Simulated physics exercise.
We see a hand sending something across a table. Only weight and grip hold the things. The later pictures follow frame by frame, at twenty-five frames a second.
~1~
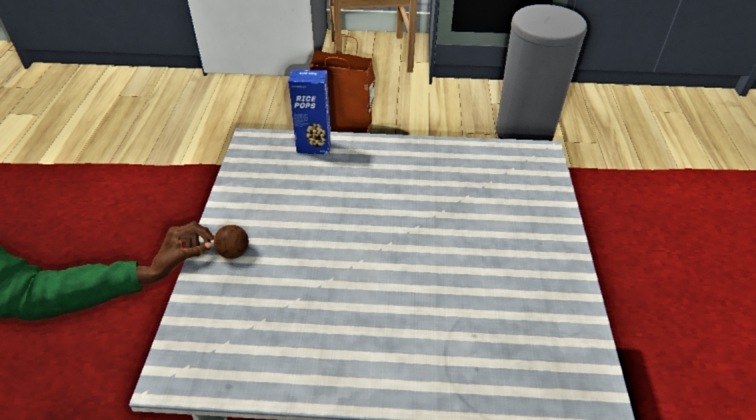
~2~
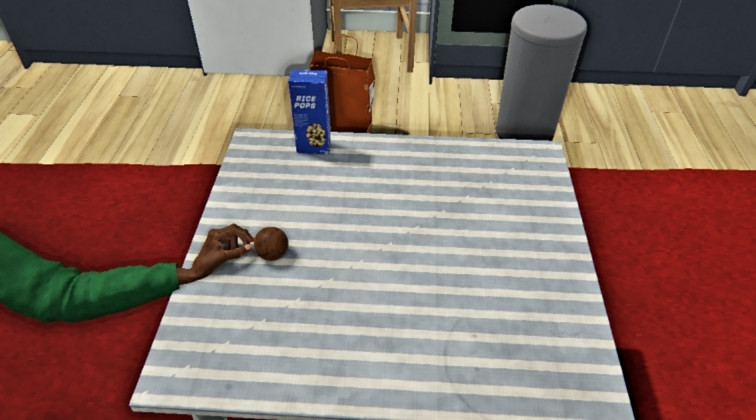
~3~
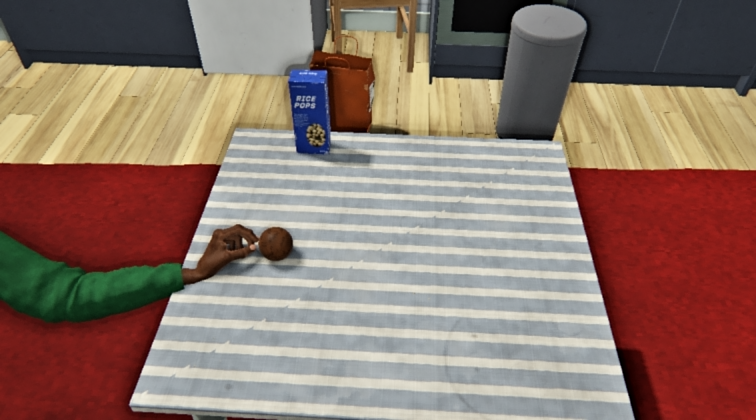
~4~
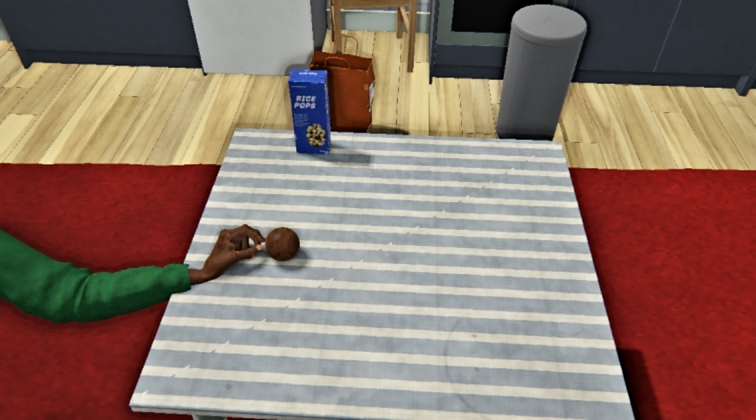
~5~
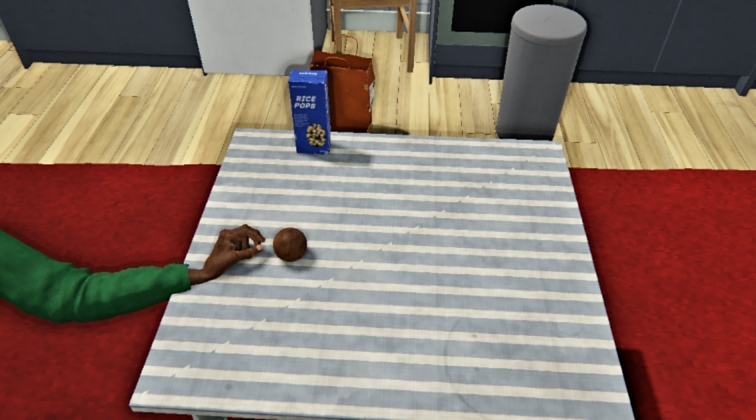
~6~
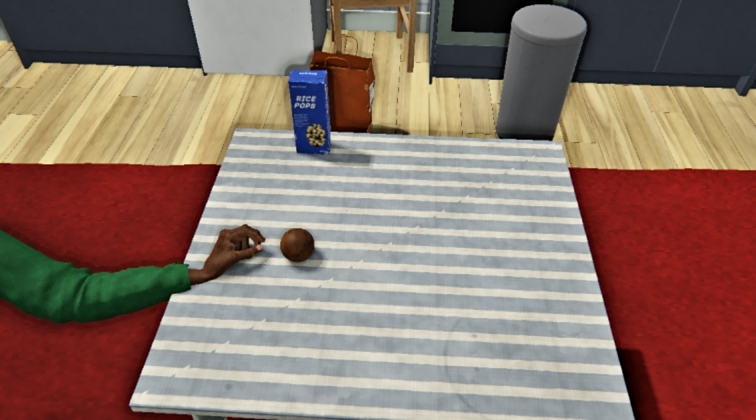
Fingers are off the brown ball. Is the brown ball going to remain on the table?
The brown ball is still on the table.
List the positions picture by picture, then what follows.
The first frame shows under the hand; brown ball (231, 242).
The second frame shows under the hand; brown ball (271, 244).
The third frame shows under the hand; brown ball (276, 244).
The fourth frame shows brown ball (283, 244).
The fifth frame shows brown ball (290, 245) rolled a little.
The sixth frame shows brown ball (298, 245) rolled a little.
Then, 0.30 s after the last picture, brown ball rolled well along near (347, 247).
Then, 0.70 s after the last picture, brown ball rolled well along near (395, 250).
At rest, moved from the start, brown ball. Seen from the same camera at the end, brown ball near (431, 252).
